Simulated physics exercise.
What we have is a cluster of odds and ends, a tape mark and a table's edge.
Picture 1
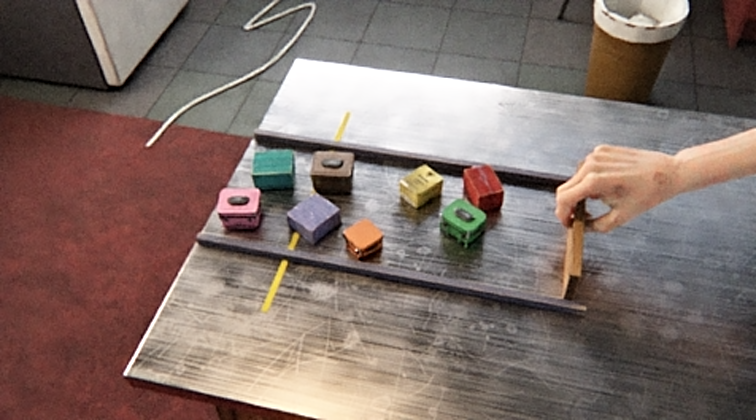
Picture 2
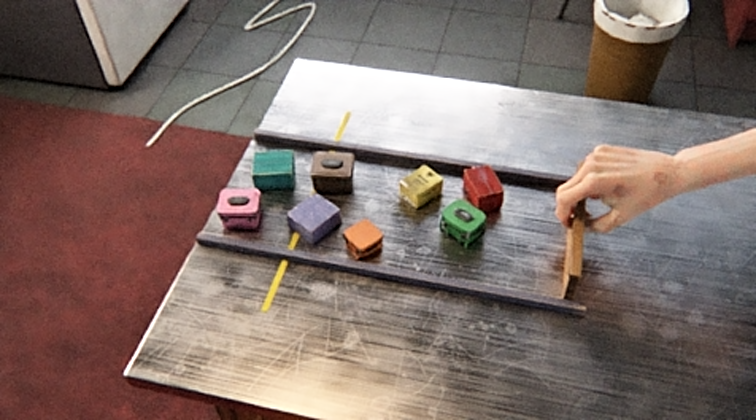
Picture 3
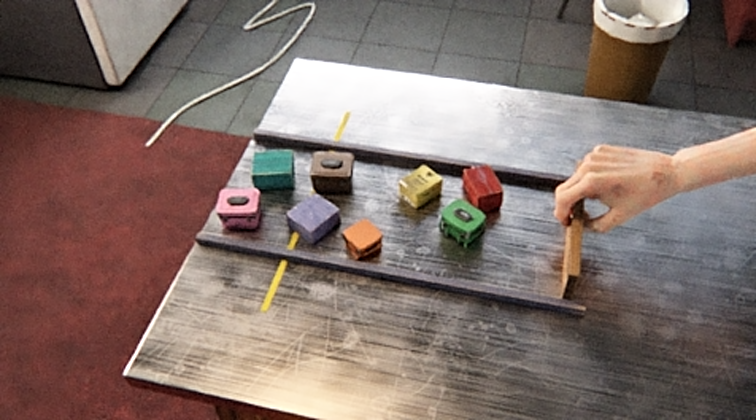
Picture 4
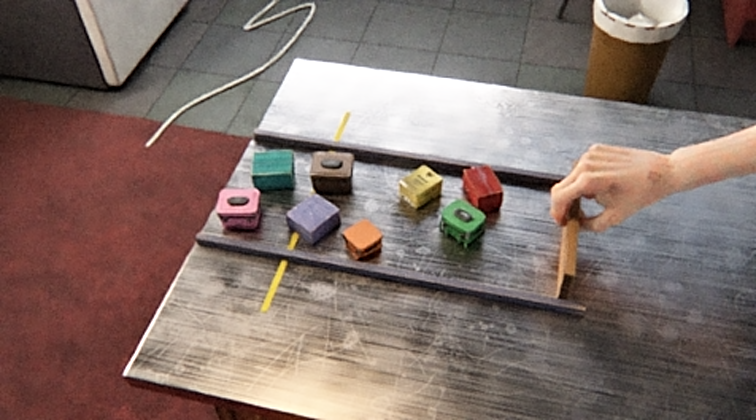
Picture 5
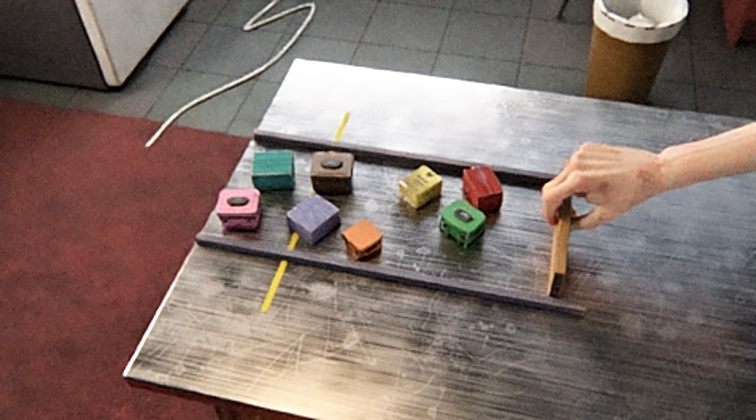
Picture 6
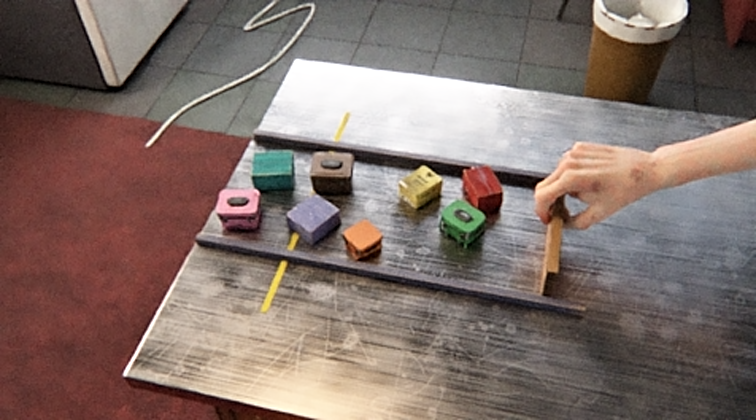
A hand slides a wooden board slightly left along a table between dark rails, towards small coloured cases that stay still.
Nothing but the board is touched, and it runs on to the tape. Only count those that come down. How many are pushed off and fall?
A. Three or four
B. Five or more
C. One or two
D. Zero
C, one or two.
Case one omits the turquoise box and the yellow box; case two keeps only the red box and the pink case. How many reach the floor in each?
Result: 0, then 0.
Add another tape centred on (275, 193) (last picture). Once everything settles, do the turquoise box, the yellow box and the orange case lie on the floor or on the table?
Taking them in turn, the turquoise box tips off, the yellow box does not drop, the orange case does not drop.
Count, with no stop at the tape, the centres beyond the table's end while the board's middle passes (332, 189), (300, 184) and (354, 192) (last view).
Counts: 1, 2, 0.
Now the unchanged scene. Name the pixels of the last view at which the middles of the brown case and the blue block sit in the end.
Roughly (248, 163); the other one roughly (249, 217).
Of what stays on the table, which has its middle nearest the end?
Result - the pink case.
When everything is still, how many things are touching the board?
Well, it touches 3.
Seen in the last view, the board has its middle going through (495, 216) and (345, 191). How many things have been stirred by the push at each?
Moved so far: 1, later 7.
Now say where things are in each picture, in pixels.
In the first frame, pink case (241, 209); turquoise box (274, 170); blue block (314, 218); board (576, 228); tape (312, 199).
In the second frame, turquoise box (274, 170); board (576, 228).
In the third frame, blue block (314, 218); green case (463, 223).
In the fourth frame, pink case (240, 209); orange case (363, 240).
In the fifth frame, turquoise box (273, 171); red box (483, 188).
In the sixth frame, pink case (240, 210); turquoise box (273, 171); blue block (314, 219); board (555, 225); tape (311, 199).
Soon after, none off yet; pink case at rest near (240, 210); turquoise box at rest near (273, 171); blue block at rest near (314, 219).
After that, none off yet; pink case at rest near (240, 210); turquoise box displaced about its own width near (241, 168); blue block displaced about its own width near (280, 219).
In the end, the number that fall off is one or two; gone, turquoise box.
